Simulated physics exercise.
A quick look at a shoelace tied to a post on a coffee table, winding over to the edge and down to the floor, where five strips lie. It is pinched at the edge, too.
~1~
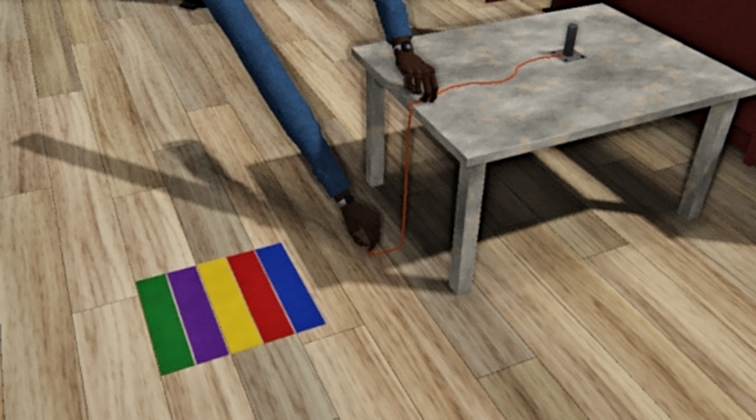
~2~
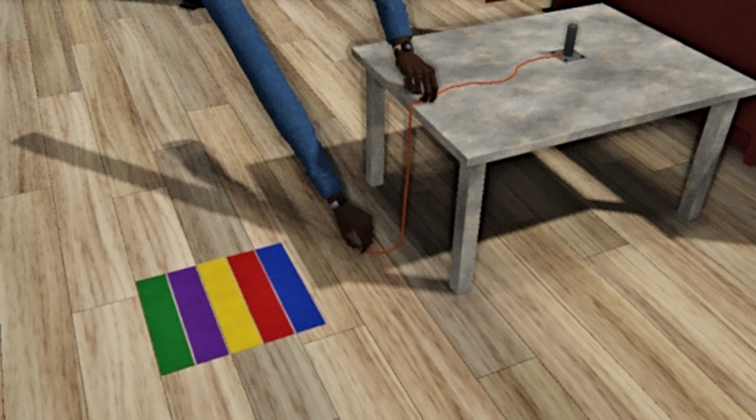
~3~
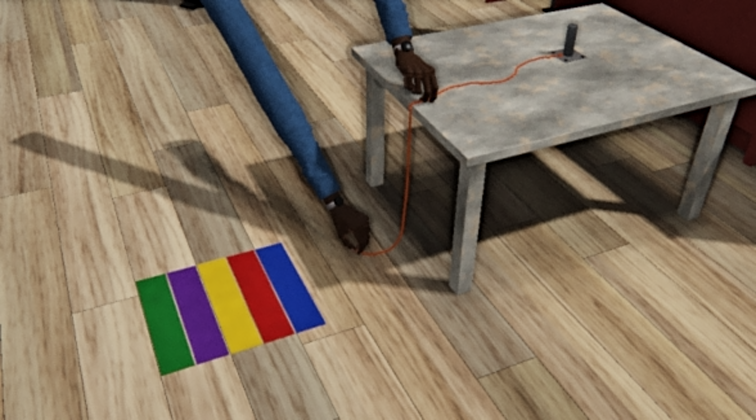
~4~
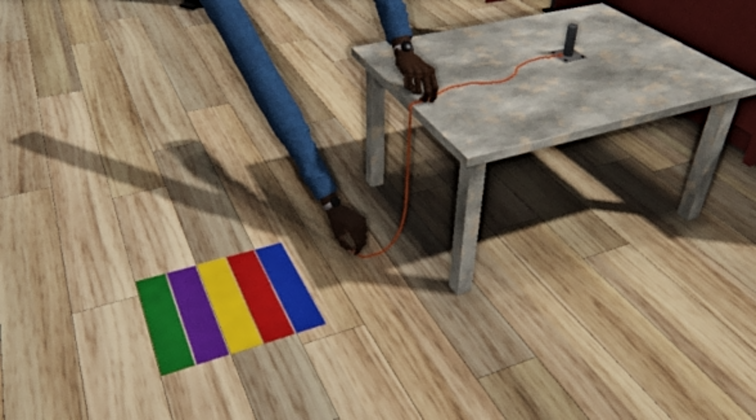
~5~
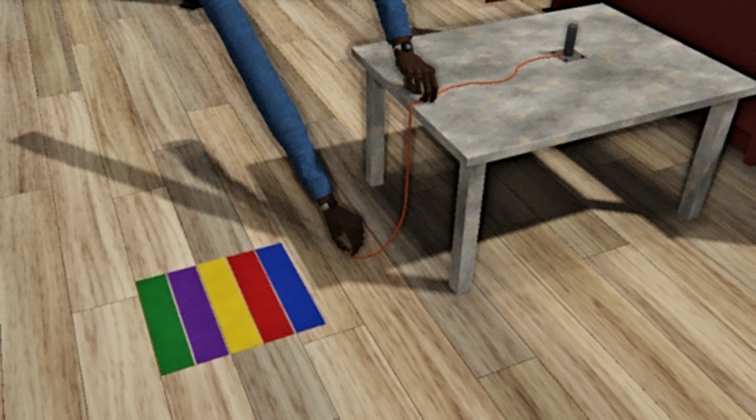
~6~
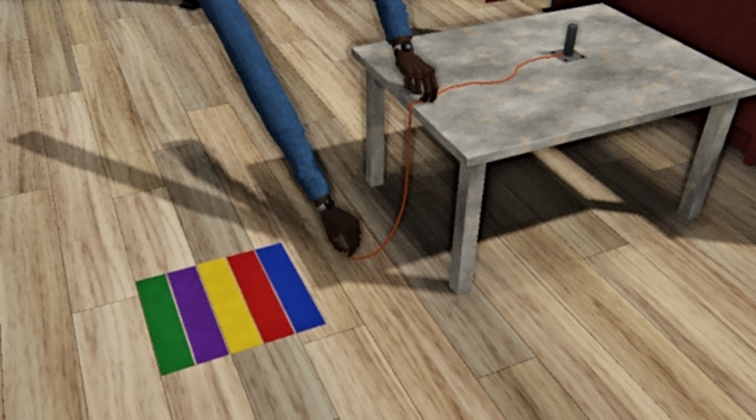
Hand on the floor inching an orange shoelace slightly left toward five coloured strips while another hand pinches it at the table edge.
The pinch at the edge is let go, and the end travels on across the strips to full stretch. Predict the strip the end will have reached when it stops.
I would say the red strip.
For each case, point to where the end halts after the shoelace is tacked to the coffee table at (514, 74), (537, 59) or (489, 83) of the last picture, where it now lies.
In that order: (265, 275), (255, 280) and (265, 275).
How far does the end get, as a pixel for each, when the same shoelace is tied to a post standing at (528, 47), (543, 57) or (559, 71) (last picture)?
Try by try: (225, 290), (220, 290) and (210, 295).
Soon after, end near (303, 266); short of the strips.
Then, end near (272, 275); over blue.
At full stretch, end near (254, 280); over red. Over red.
